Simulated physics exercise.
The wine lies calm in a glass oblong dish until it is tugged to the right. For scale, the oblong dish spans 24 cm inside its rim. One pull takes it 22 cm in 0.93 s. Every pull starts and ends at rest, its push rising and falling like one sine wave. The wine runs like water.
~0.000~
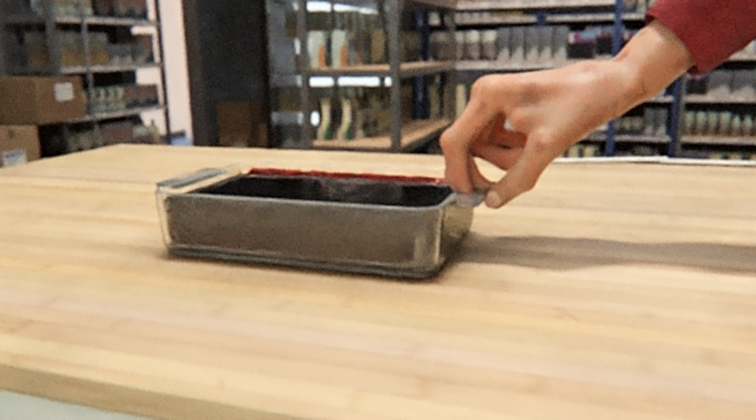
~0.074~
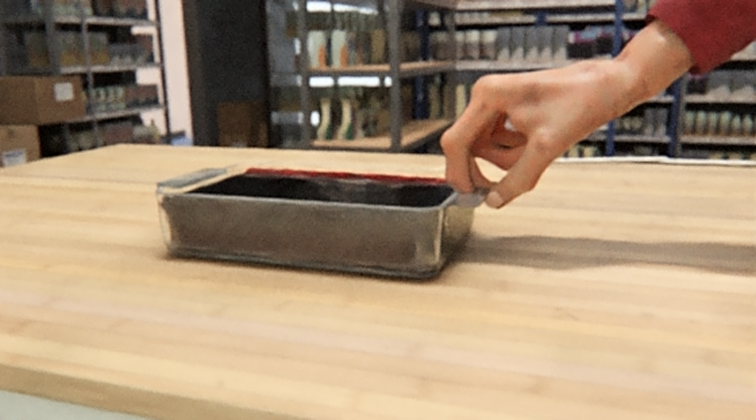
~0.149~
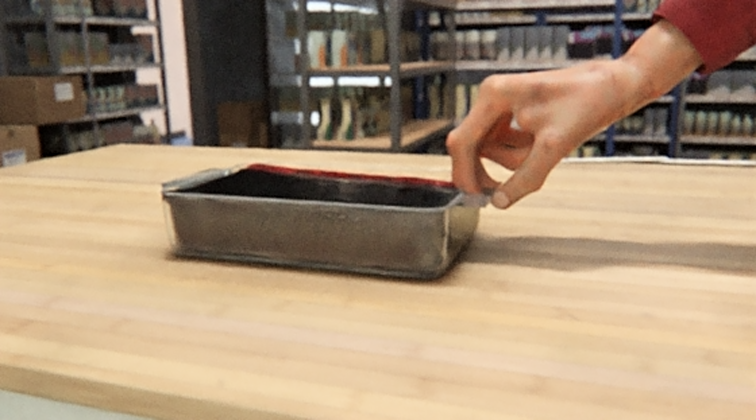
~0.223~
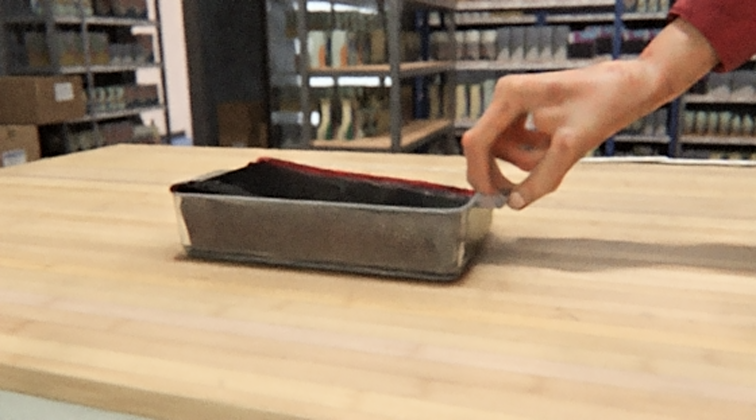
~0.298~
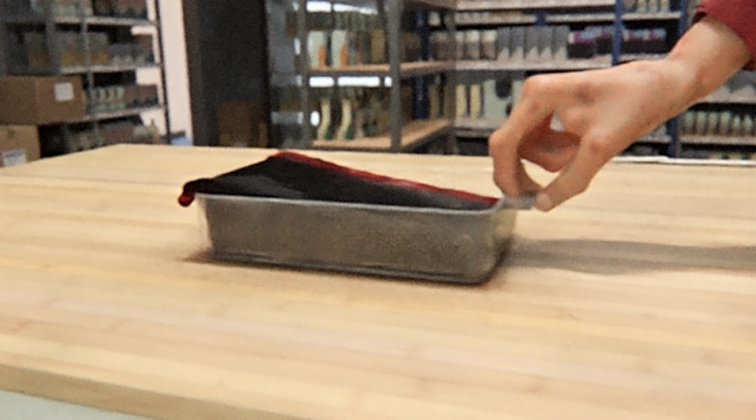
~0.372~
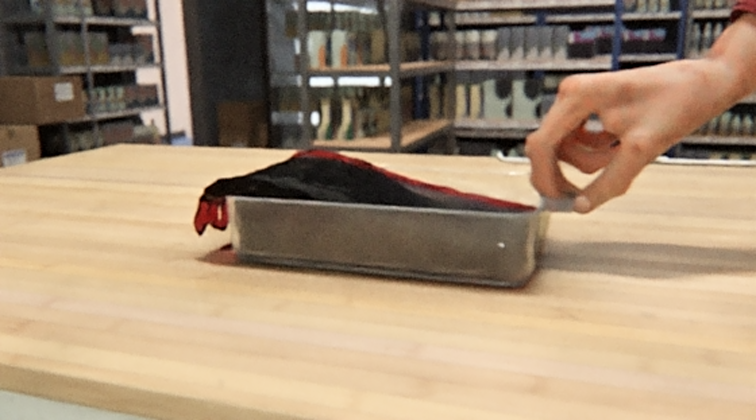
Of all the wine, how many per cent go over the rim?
Loss: About 30 per cent.
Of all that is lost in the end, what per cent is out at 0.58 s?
Some 30 per cent.
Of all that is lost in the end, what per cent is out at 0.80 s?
About 60 per cent.
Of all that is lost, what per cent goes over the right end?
Near 60 in a hundred.
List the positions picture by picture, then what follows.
In the first picture, 0.0 cm from the start; oblong dish, level (209, 183) left, (460, 198) right, rim (461, 191); the wine stands 8 mm below the rim.
In the second picture, 0.1 cm from the start; oblong dish, level (209, 182) left, (460, 200) right.
In the third picture, 0.6 cm from the start; oblong dish, level (214, 177) left, (465, 204) right.
In the fourth picture, 1.8 cm from the start; oblong dish, level (224, 176) left, (480, 212) right.
In the fifth picture, 3.9 cm from the start; oblong dish, level (244, 176) left, (497, 219) right.
In the sixth picture, 6.7 cm from the start; oblong dish, level (272, 177) left, (519, 225) right.
Then, 0.58 s in, it has gone 16 cm; 8 per cent is out over the left end and 0 over the right.
Then, 0.80 s in, it has gone 22 cm; 8 per cent is out over the left end and 10 over the right.
Then, 1.01 s in, it has gone 22 cm; 8 per cent is out over the left end and 18 over the right.
Then, 1.22 s in, it has gone 22 cm; 10 per cent is out over the left end and 18 over the right.
Finally, 30 per cent is out in all, 11 of it over the left end.
